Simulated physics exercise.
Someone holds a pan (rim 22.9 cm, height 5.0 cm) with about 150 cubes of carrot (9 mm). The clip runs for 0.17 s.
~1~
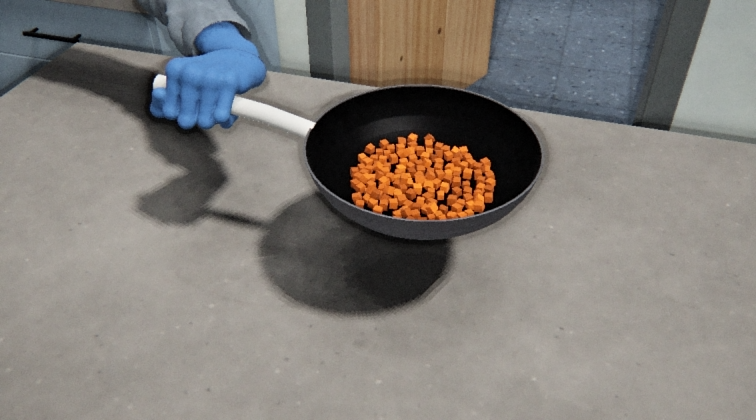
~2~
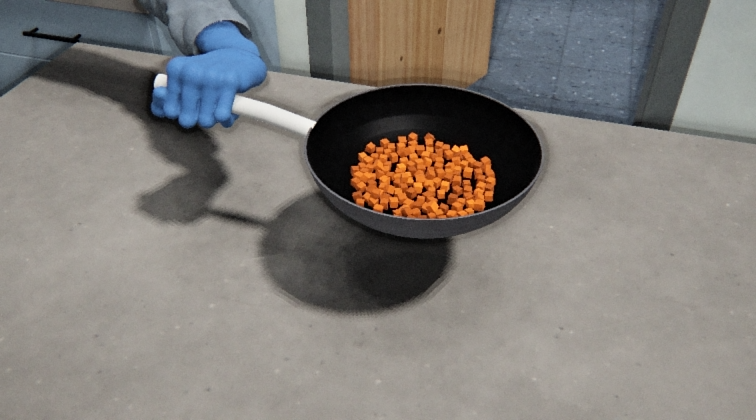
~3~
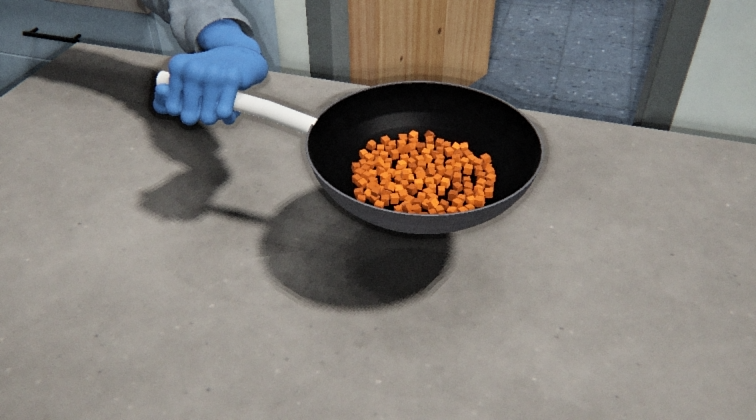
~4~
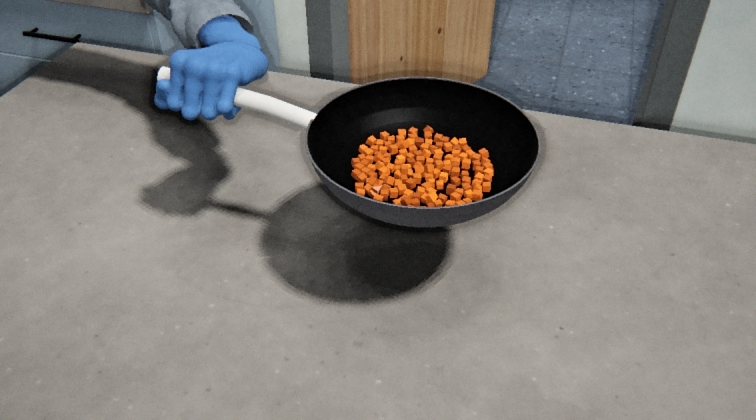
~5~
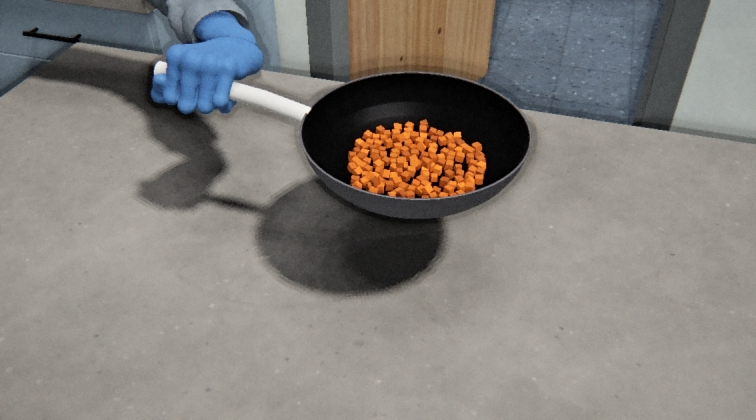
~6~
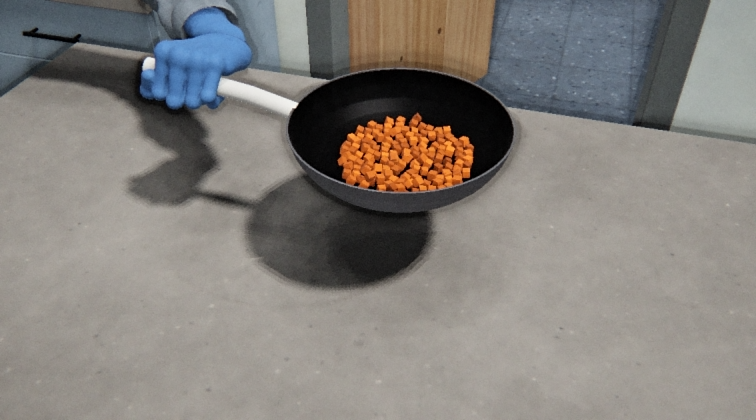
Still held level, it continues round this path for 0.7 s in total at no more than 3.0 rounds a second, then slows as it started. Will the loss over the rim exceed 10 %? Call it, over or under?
My call: Under.
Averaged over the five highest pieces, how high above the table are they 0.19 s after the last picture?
Roughly 17 cm.
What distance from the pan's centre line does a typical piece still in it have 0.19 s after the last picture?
Middling distance: Approx. 6.5 cm.
Then, 0.19 s after the last picture, pan 100 %; middle of the pieces not yet landed near (356, 171).
Then, 0.35 s after the last picture, pan 100 %; middle of the pieces not yet landed near (397, 176).
Then, 0.50 s after the last picture, pan 100 %; middle of the pieces not yet landed near (383, 176).
Then, 0.65 s after the last picture, pan 100 %; middle of the pieces not yet landed near (383, 176).
In the end, pan 100 %.
